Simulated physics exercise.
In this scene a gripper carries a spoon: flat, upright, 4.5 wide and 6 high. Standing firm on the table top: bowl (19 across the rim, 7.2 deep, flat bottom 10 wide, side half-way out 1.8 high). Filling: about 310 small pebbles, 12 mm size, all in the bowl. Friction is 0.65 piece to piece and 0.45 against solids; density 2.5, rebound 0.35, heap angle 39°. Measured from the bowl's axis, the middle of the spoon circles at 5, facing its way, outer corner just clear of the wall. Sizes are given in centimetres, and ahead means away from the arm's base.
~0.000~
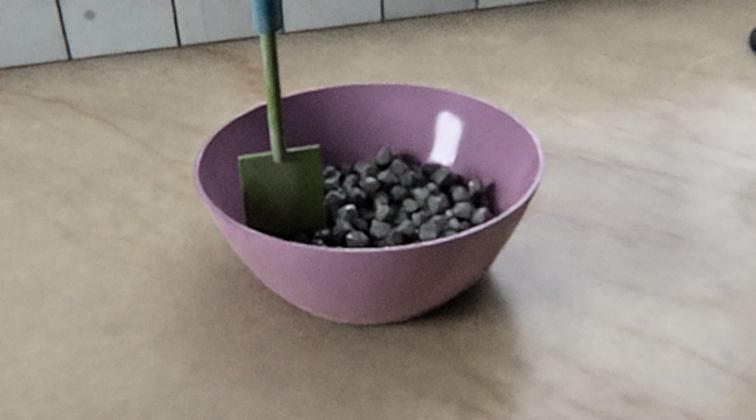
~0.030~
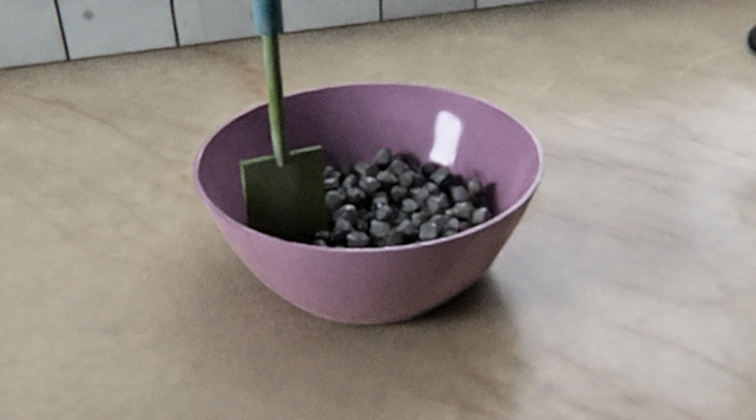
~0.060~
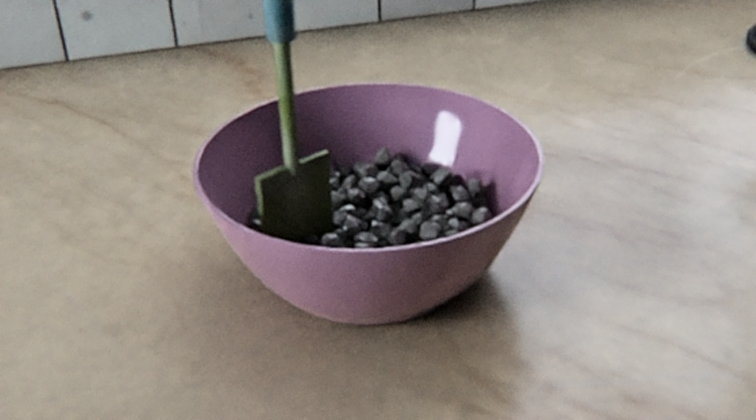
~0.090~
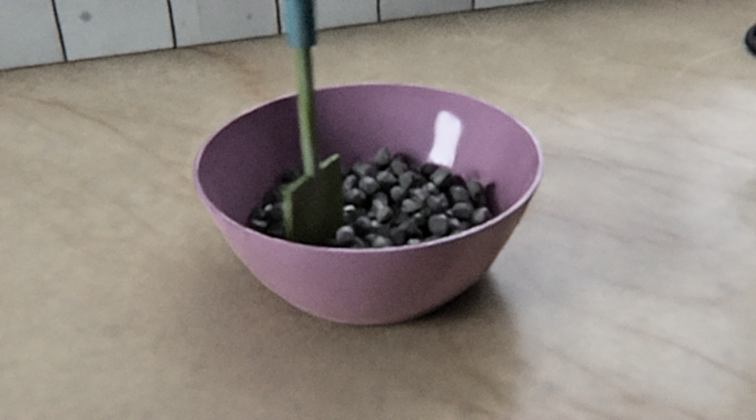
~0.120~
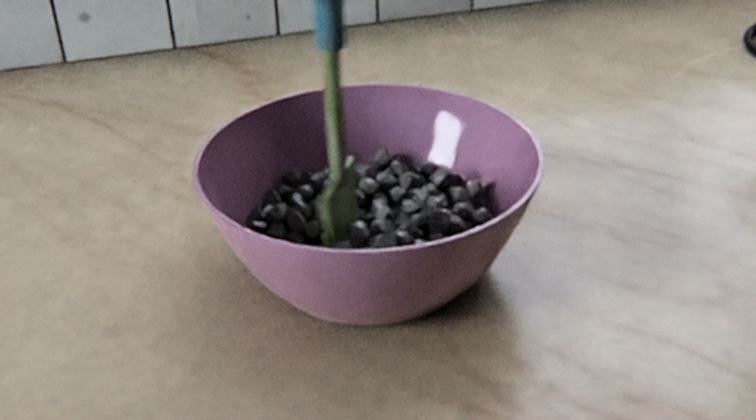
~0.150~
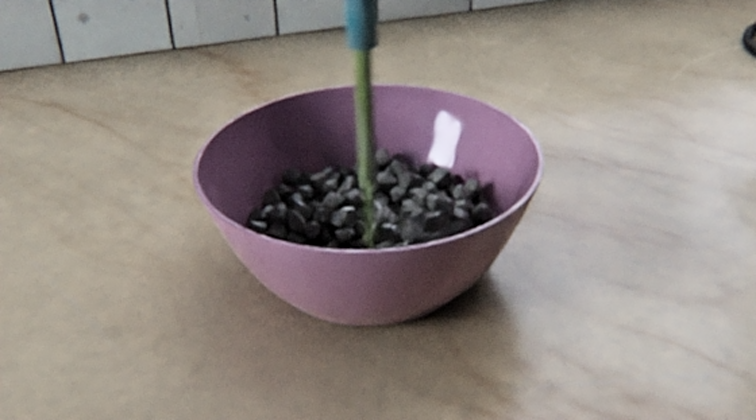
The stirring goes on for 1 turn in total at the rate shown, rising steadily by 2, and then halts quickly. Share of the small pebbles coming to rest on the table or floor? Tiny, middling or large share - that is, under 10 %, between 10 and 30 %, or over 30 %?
The share is tiny, under 10 %.
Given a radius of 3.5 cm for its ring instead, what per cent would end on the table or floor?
Then some 0 percent.
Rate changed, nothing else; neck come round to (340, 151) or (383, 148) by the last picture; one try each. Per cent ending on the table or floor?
Roughly 0 and 5 percent, in that order.
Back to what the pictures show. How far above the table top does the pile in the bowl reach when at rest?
About 6.0 cm.
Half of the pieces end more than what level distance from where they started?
About 2 centimetres.
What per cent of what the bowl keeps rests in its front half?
Close to 50 in a hundred.
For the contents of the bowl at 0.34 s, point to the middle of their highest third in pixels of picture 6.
Around pixel (430, 175).
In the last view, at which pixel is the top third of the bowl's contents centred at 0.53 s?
The centre lies near (303, 191) in the last picture.
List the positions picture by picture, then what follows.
The first picture shows spoon neck at (277, 127), 0° round; upper third of the load around (384, 215), from x 255 to 490, top at y 155; 306 in the bowl.
The second picture shows spoon neck at (279, 130), 7° round; upper third of the load around (385, 215), from x 255 to 490, top at y 155.
The third picture shows spoon neck at (291, 139), 23° round; upper third of the load around (382, 218), from x 255 to 490, top at y 155.
The fourth picture shows spoon neck at (311, 146), 40° round; upper third of the load around (384, 219), from x 255 to 490, top at y 155.
The fifth picture shows spoon neck at (337, 150), 58° round; upper third of the load around (391, 220), from x 255 to 490, top at y 155.
The sixth picture shows spoon neck at (367, 150), 75° round; upper third of the load around (407, 220), from x 255 to 490, top at y 155; 306 in the bowl.
After 0.34 s, 184° round, highest piece 9 above the table; 306 in the bowl.
After 0.53 s, 294° round, highest piece 8 above the table; 298 in the bowl, 5 on the table or floor, 3 in flight or on the tool.
After 0.82 s, 0° round, highest piece 6 above the table; 294 in the bowl, 12 on the table or floor.
After 1.52 s, 0° round, highest piece 6 above the table; 294 in the bowl, 12 on the table or floor.
At rest, 294 in the bowl, 12 on the table or floor. That is 4 % on the table or floor.
